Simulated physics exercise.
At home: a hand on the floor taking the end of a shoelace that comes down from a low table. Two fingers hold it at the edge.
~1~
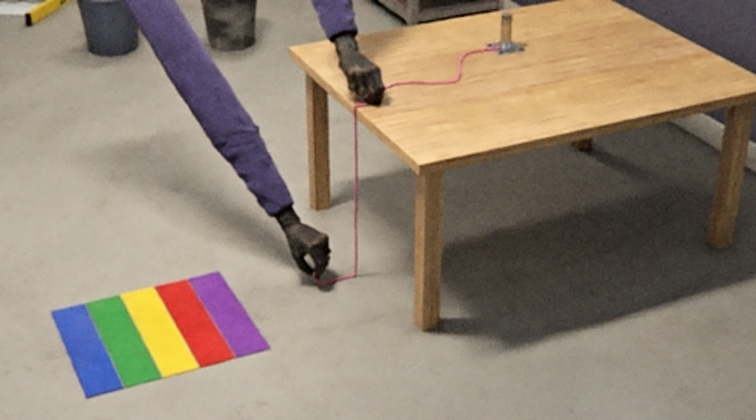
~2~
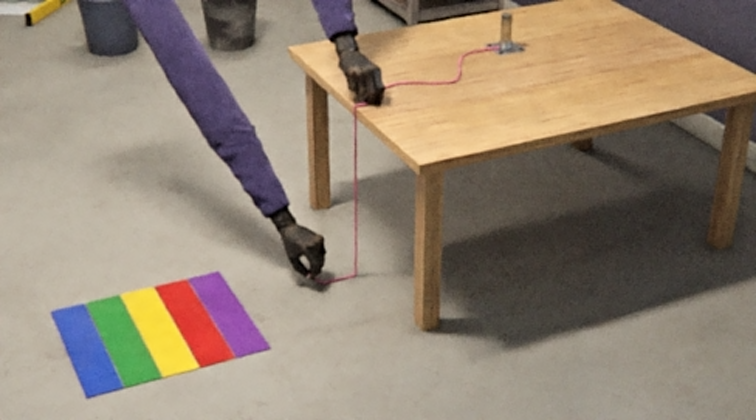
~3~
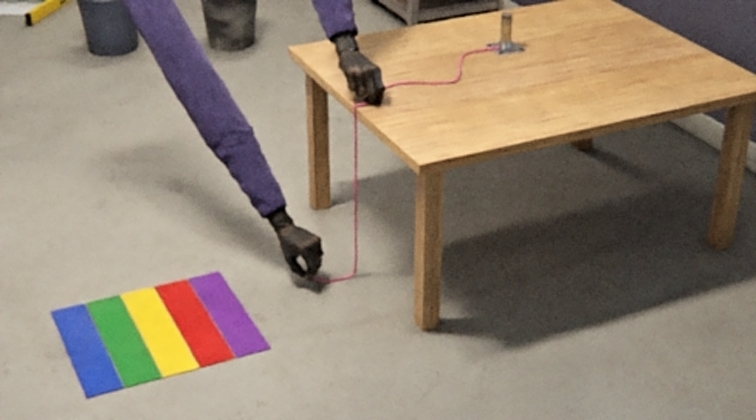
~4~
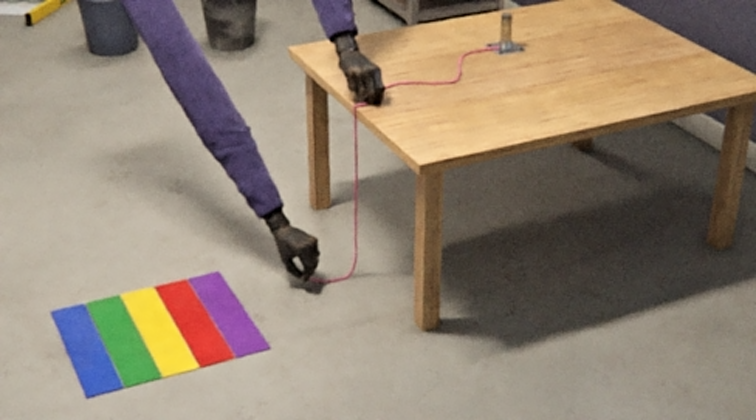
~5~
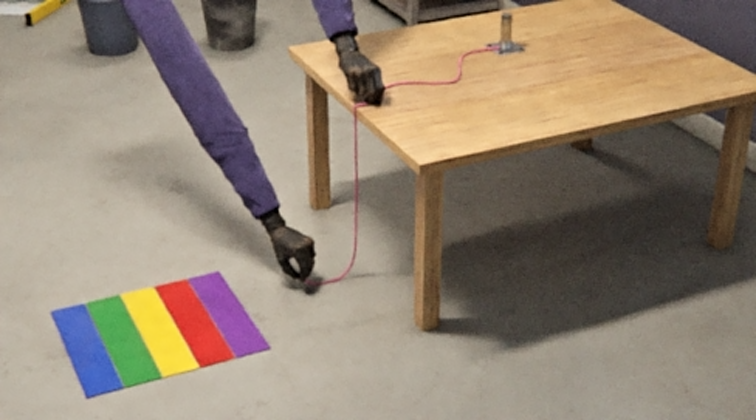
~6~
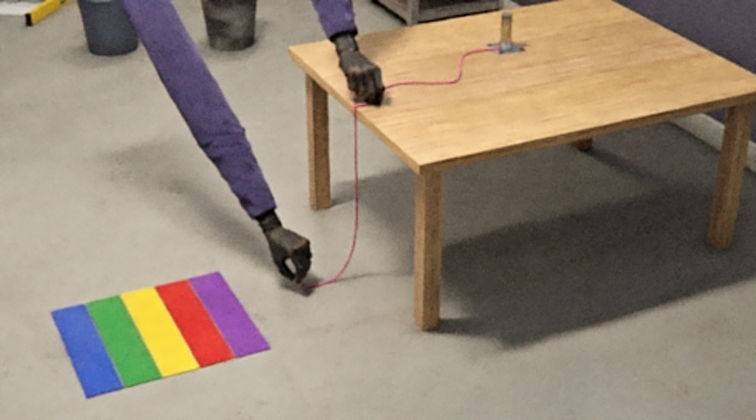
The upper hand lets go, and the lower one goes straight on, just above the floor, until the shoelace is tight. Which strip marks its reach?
It halts on the yellow strip.
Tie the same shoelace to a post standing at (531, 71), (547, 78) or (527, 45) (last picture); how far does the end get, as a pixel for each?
Try by try, around (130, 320), (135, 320) and (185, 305).
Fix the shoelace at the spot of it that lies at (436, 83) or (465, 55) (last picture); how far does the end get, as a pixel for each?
About (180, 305) and (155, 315).
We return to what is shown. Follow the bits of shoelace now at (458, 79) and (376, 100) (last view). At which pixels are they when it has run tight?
Near (426, 75) and (342, 115).
Soon after, end near (208, 300); over purple.
After that, end near (172, 309); over yellow.
At the stop, end near (151, 314); over yellow. Over yellow.
